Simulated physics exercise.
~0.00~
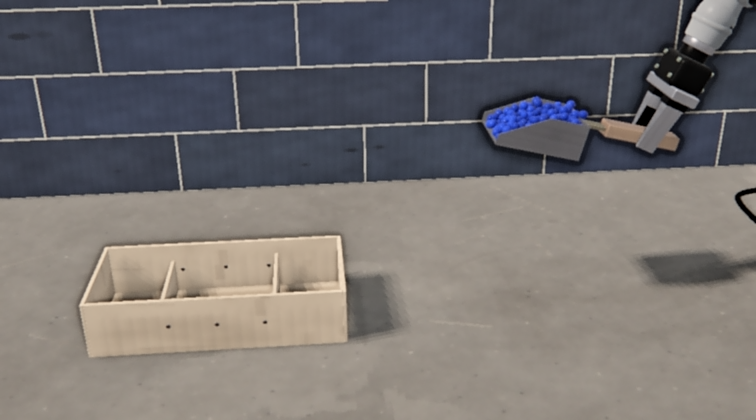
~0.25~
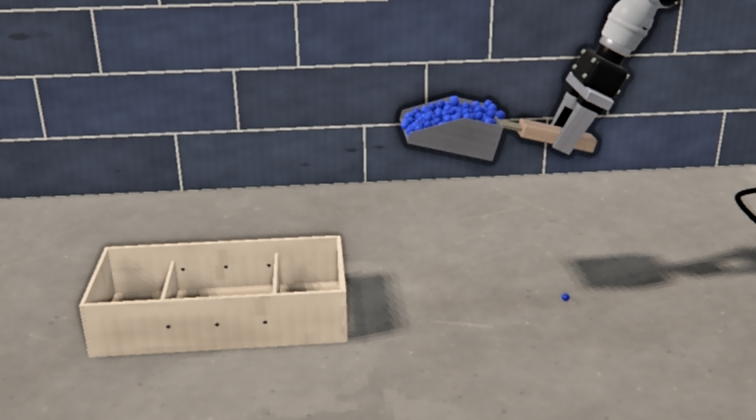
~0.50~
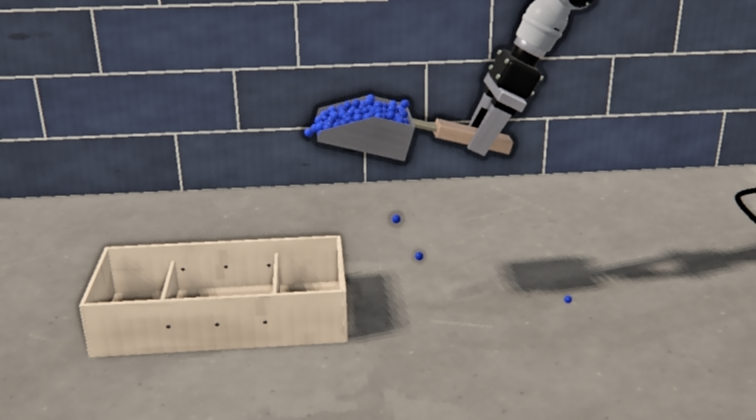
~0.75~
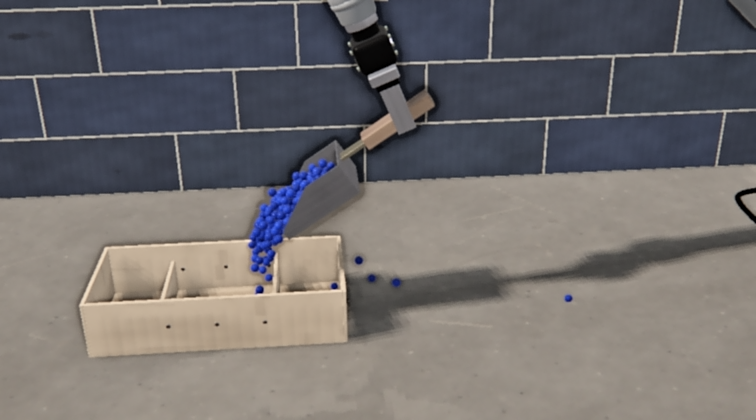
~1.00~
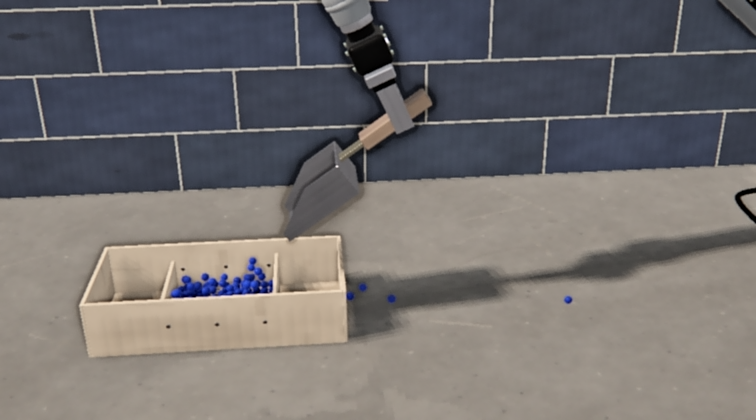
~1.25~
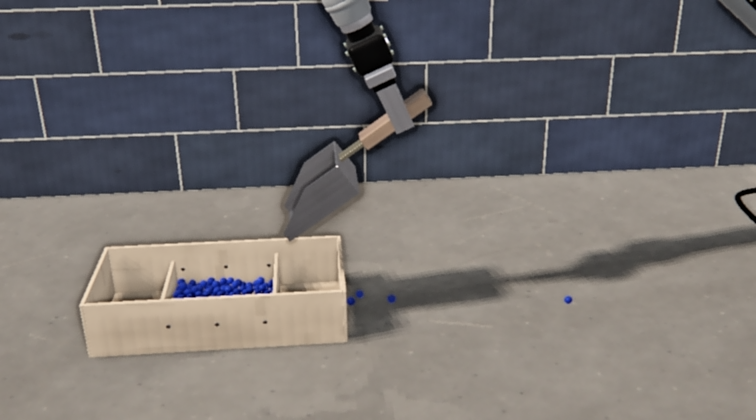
Robot arm carrying a scoop of blue beads left, dropping a few, then tipping nearly all into a wooden box's middle compartment.
